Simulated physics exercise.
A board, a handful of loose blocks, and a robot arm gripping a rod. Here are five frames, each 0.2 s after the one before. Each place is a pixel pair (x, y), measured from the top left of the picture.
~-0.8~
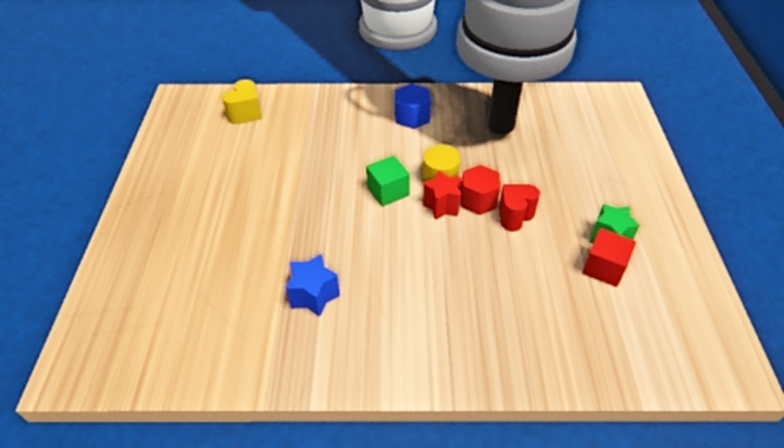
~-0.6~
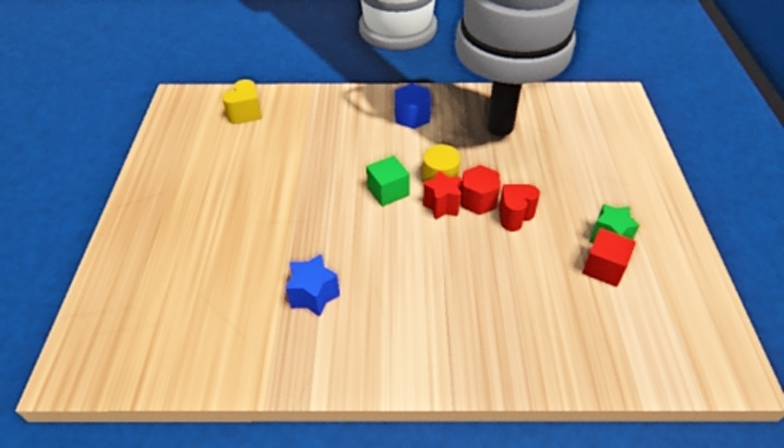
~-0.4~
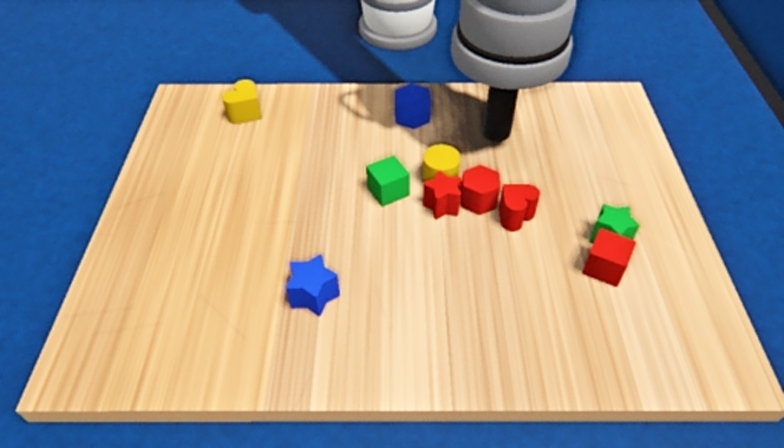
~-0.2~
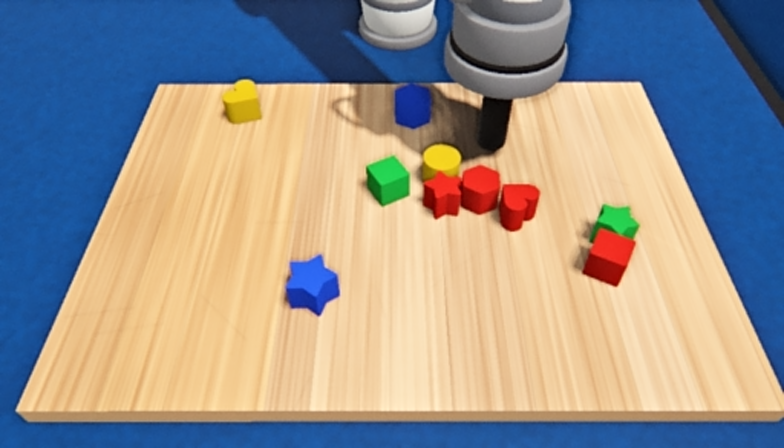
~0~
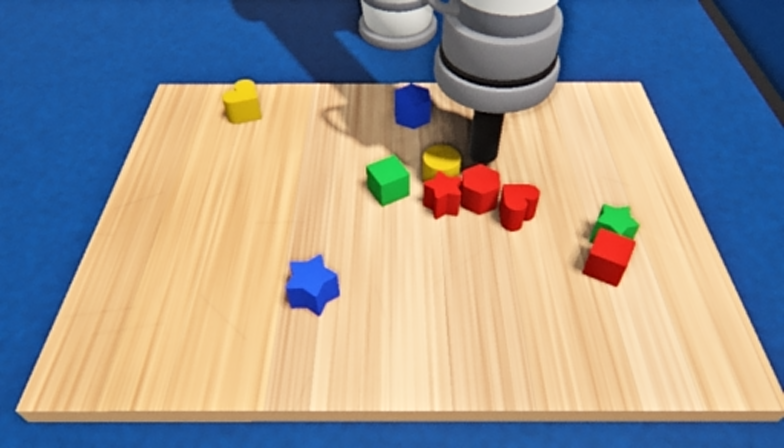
A robot arm's dark rod starts near the back edge of a wooden board, to the right of a blue block, and barely shifts at first. It then moves slowly forward and slightly left, nearing the yellow and red blocks, while all the scattered colored blocks stay still.
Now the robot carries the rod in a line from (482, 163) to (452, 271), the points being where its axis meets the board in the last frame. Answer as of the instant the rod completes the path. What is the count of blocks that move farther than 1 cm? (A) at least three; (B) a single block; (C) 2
I choose C.
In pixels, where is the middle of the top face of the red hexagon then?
In the picture, that point is around (498, 237).
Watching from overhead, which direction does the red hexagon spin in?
It is turned anticlockwise.
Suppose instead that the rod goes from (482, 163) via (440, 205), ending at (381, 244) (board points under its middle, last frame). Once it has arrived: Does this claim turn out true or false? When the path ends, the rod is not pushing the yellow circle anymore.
The claim holds.
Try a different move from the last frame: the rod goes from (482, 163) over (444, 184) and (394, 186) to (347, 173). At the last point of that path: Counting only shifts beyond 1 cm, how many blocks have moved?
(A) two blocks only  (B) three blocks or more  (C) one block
I choose A.
The first path, step by step. One third of the way, rod at (473, 188); red hexagon at (482, 200), turned 15° anticlockwise.
Two thirds of the way, rod at (463, 224); red star at (431, 193), turned 60° clockwise; red hexagon at (492, 230), turned 80° anticlockwise.
At the end, rod at (453, 264); yellow circle still; red star at (431, 193), turned 60° clockwise; red hexagon at (498, 237), turned 100° anticlockwise.
